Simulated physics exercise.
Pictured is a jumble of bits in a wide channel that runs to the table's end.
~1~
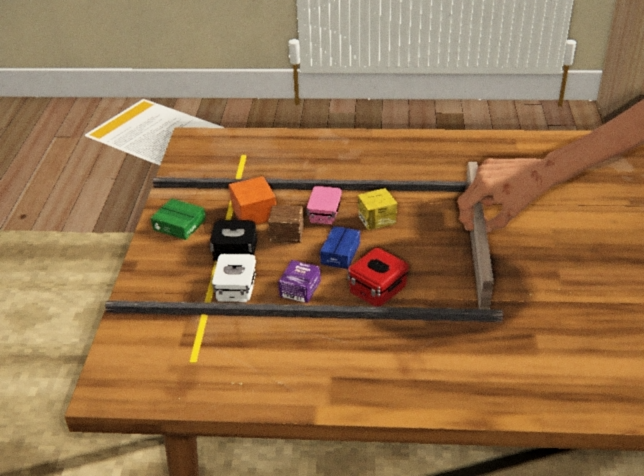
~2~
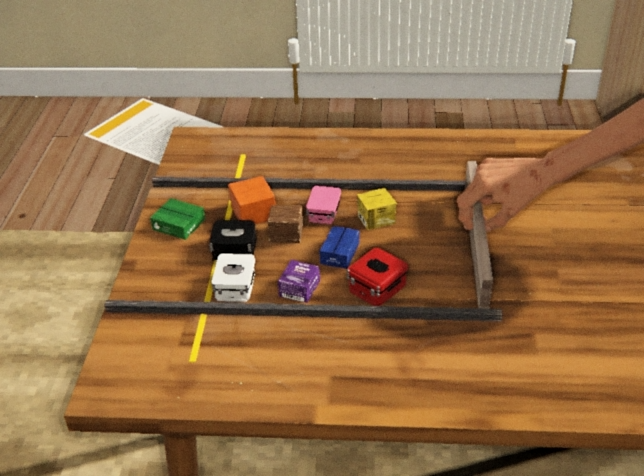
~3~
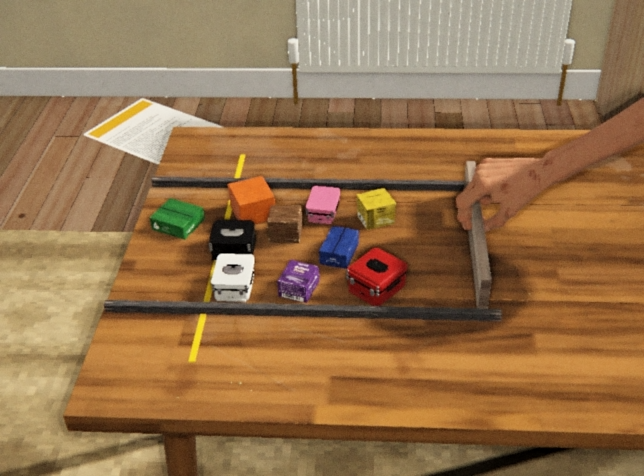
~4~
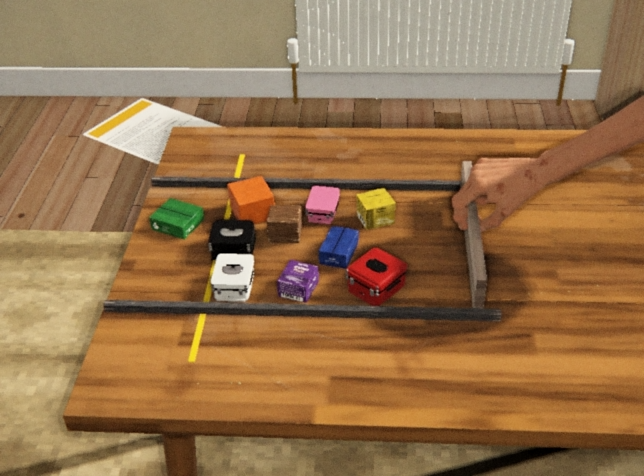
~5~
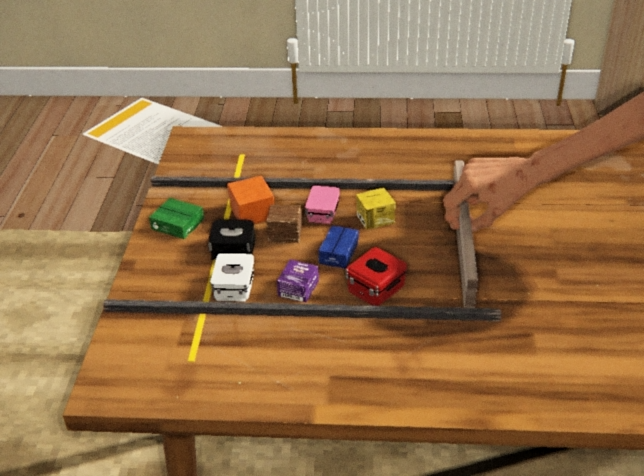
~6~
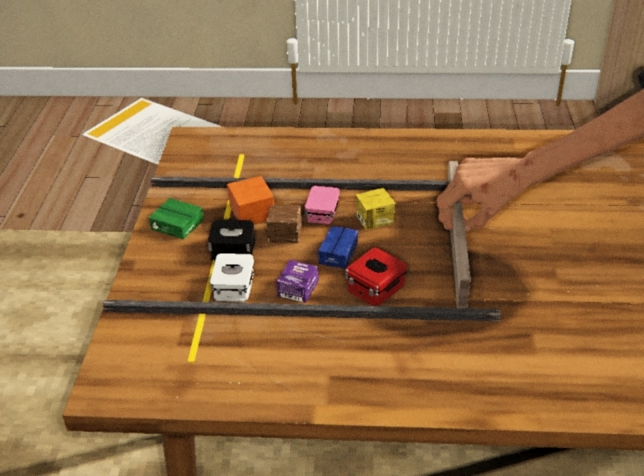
In this clip, a hand holds an upright board at the right of a channel of colourful boxes on a wooden table, then slides it slightly left toward them, while the boxes stay essentially still.
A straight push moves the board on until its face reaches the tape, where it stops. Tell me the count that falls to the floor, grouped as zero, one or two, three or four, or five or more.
The number of pieces cleared off the edge is going to be one or two exactly.
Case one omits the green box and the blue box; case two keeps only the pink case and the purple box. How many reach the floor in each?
Going first to second: 0 and 0.
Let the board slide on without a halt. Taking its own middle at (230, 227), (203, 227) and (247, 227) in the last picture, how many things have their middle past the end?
By position: 1 / 3 / 0.
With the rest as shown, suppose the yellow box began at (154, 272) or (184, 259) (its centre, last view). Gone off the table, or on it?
Results in order - down; still up.
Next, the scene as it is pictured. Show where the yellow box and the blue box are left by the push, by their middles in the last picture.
Listed as asked: First (212, 202), and then (202, 253).
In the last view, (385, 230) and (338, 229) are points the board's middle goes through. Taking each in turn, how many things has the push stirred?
Moved so far: 2, then 5.
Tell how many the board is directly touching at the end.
Count: 3.
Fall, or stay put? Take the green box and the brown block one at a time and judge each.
The green box ends up off and the brown block stays put.
Soon after, none off yet; green box at rest near (177, 218); black case at rest near (232, 240); white case at rest near (233, 278).
After that, none off yet; green box at rest near (177, 218); black case at rest near (232, 240); white case displaced a little near (219, 278).
And then, none off yet; green box displaced about its own width near (143, 222); black case displaced about its own width near (194, 244); white case displaced well along near (155, 275).
In the end, the number that fall off is one or two; gone, green box.
